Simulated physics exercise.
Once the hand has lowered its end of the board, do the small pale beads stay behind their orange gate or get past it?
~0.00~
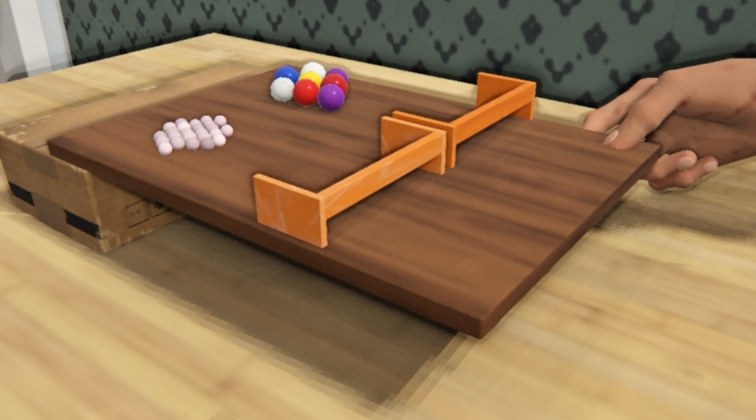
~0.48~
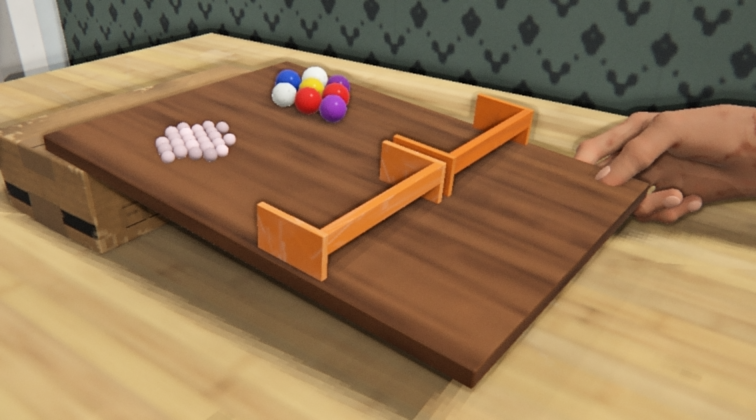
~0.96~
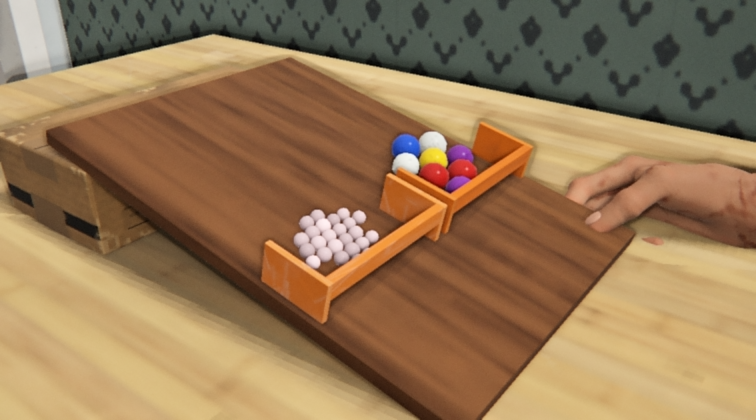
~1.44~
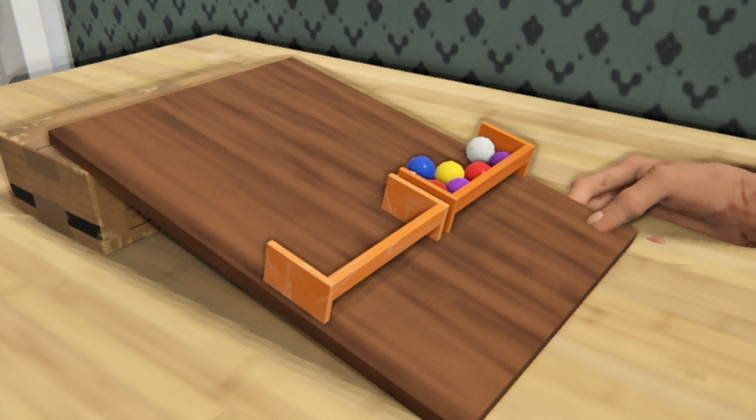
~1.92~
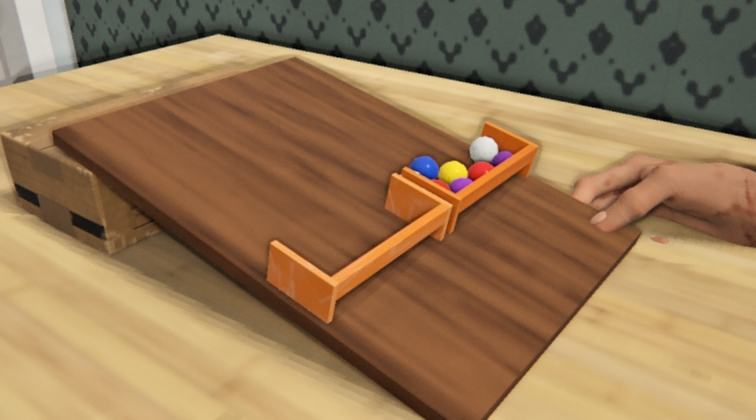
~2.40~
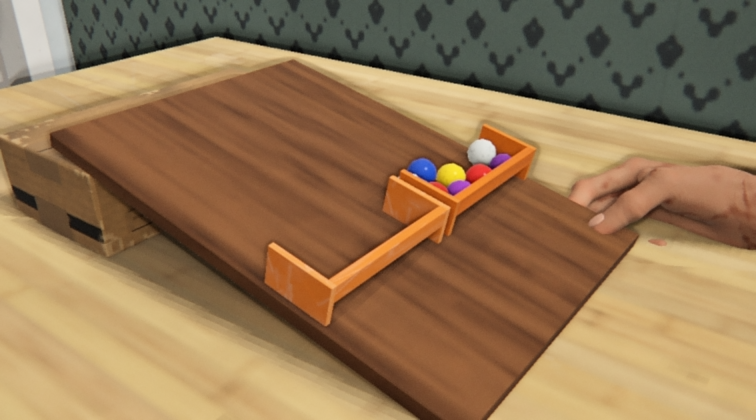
The small pale beads get past their gate and are gone from behind it. The bigger coloured balls at the back stay gathered behind theirs.
